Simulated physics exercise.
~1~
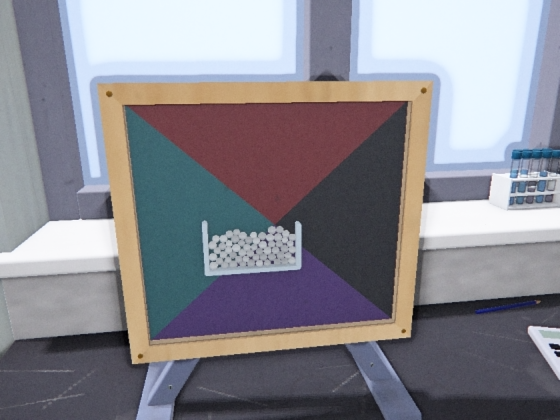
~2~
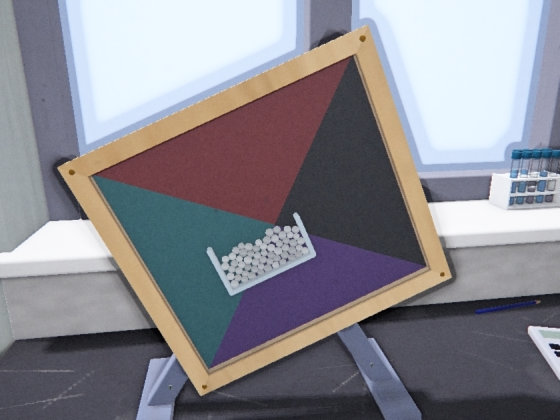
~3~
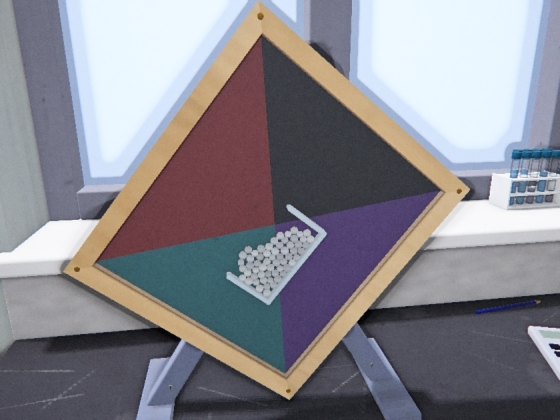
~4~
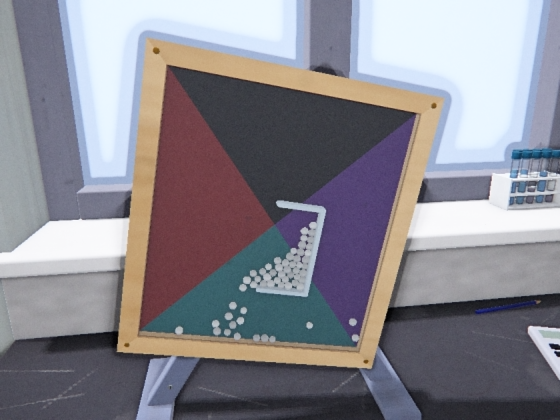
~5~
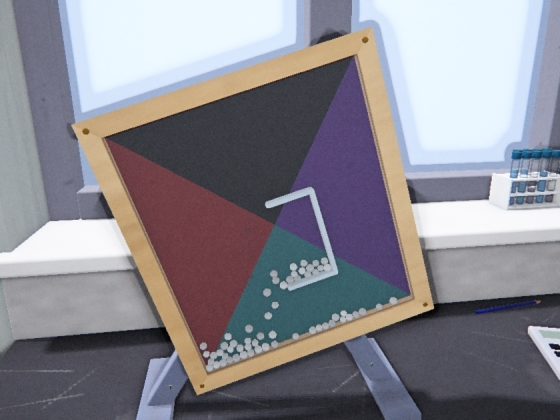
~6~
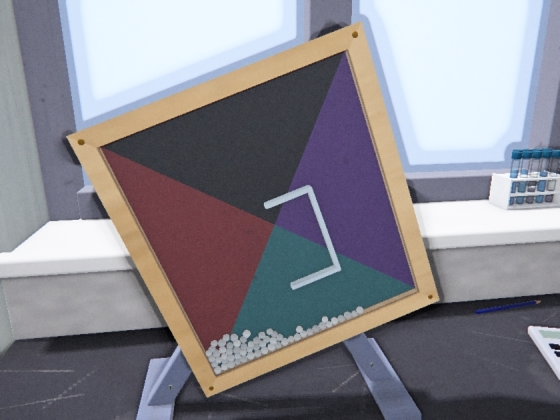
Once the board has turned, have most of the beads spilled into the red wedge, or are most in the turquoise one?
Most of the beads are in the turquoise wedge. They leave the small open tray and gather along the bottom edge of the frame, with only a few in the red wedge.
